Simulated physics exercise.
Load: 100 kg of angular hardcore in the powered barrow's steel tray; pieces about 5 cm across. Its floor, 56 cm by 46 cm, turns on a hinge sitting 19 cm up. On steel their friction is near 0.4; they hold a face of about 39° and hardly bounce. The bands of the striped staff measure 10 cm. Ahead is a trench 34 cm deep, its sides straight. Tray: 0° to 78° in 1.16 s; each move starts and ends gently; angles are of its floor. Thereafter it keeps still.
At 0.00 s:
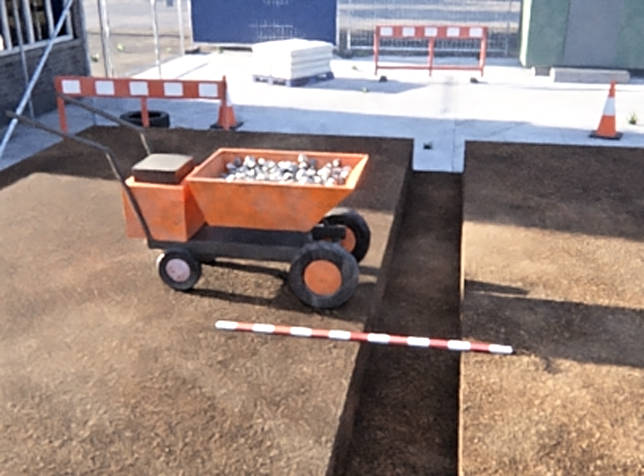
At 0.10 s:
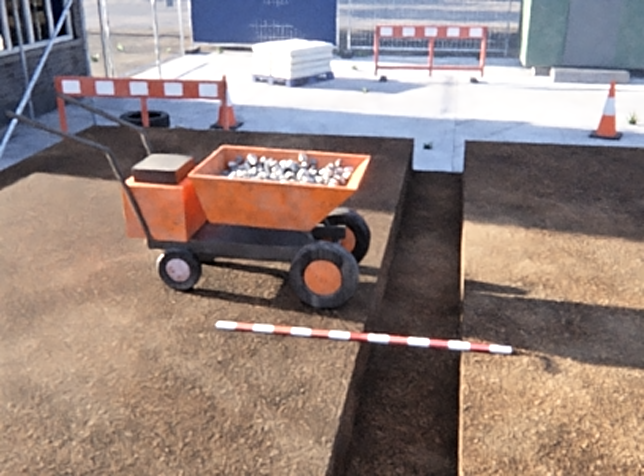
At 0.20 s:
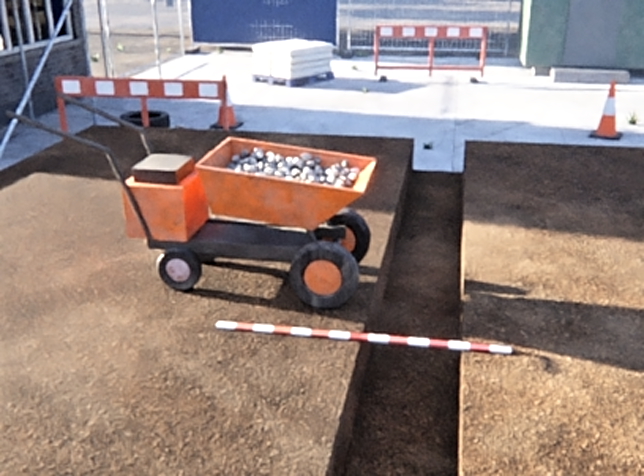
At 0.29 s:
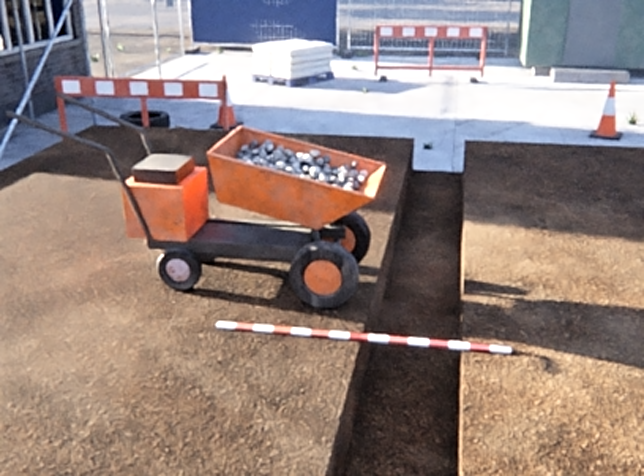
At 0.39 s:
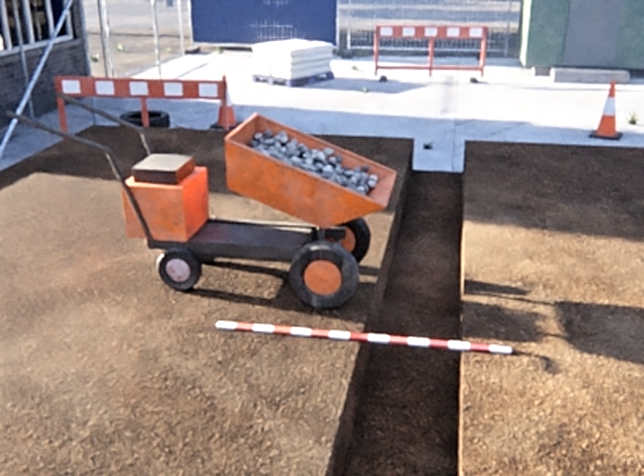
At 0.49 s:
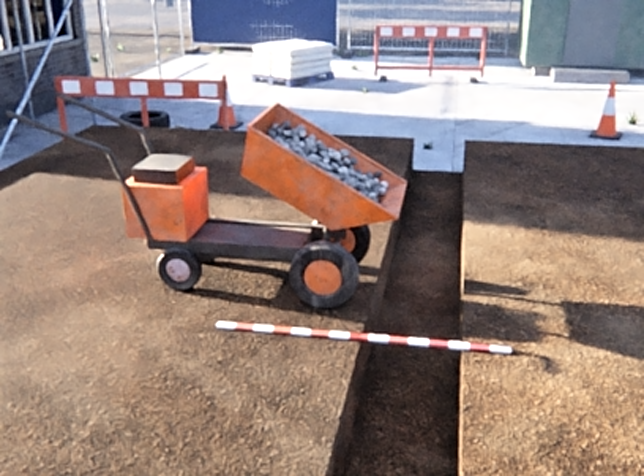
Orange motorised barrow standing beside a straight-sided trench, its stone-filled tray tilting forward to the right, gently at first, then more steeply.
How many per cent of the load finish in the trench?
About 73 per cent.
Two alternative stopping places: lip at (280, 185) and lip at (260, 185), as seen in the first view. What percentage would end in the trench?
Near 100 per cent from the first place, 65 from the second.
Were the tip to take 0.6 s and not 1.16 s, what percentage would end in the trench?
It'd be some 50 per cent.
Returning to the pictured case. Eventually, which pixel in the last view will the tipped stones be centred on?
Roughly at pixel (446, 332).
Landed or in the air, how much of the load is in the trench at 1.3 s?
About 40 per cent by then.
After 0.9 s the floor is at 66°; 100 % in the tray; the foremost stones are at (426, 242).
After 1.3 s the floor is at 78°; 42 % in the tray, 40 % in the trench, 17 % past the trench; the foremost stones are at (511, 305).
After 1.6 s the floor is at 78°; 7 % in the tray, 65 % in the trench, 28 % past the trench; the foremost stones are at (571, 295).
After 3.6 s the floor is at 78°; 0 % in the tray, 73 % in the trench, 27 % past the trench; the foremost stones are at (584, 298).
